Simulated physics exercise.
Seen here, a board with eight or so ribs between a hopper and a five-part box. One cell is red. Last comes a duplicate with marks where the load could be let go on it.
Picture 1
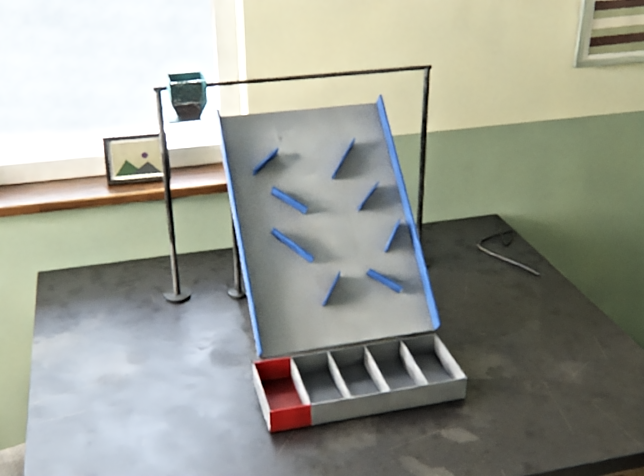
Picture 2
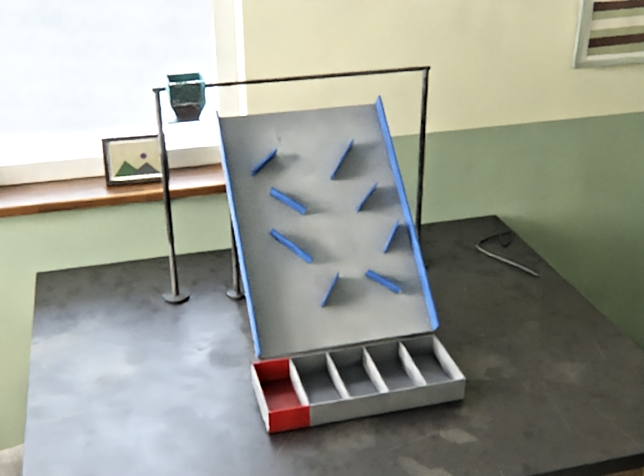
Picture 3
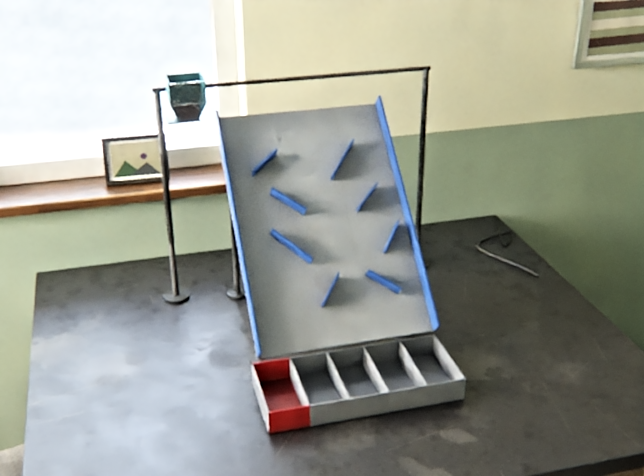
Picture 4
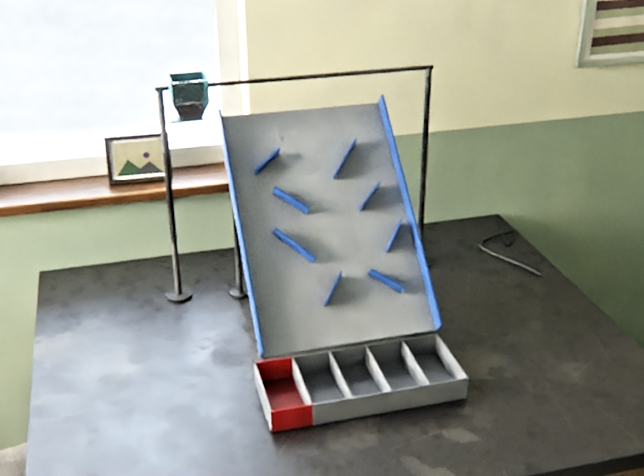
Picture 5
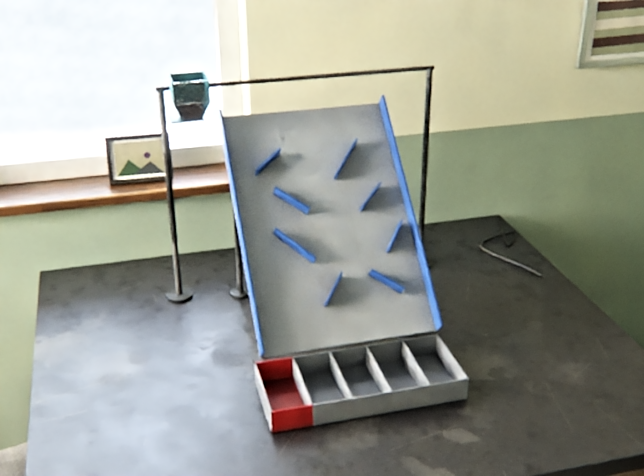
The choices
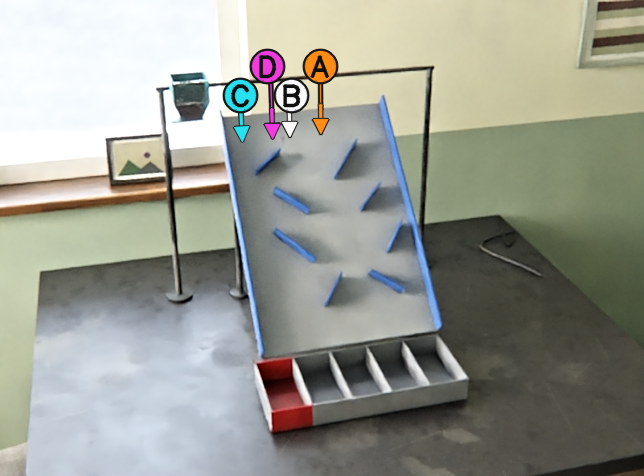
On a dark tabletop by a window, a tilted grey board with blue ribs standing still above a five-part box, one cell red.
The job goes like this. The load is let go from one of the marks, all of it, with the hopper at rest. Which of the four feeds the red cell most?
Mark C does it best.
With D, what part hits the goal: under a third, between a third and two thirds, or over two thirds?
It is between a third and two thirds.
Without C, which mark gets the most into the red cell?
D it is.
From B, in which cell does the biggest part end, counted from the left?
The fourth from the left.
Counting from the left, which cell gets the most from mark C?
The first.
On the marked copy, mark A meets the board at (320, 128); mark B meets the board at (289, 131); mark C meets the board at (242, 136); mark D meets the board at (272, 133).
If A is chosen, about a third in the red cell, about two thirds in other cells, a stray few outside the box.
If B is chosen, a small part in the red cell, most in other cells, a stray few outside the box.
If C is chosen, nearly all in the red cell, a stray few in other cells, a small part outside the box.
If D is chosen, about half in the red cell, about a third in other cells, a small part outside the box.
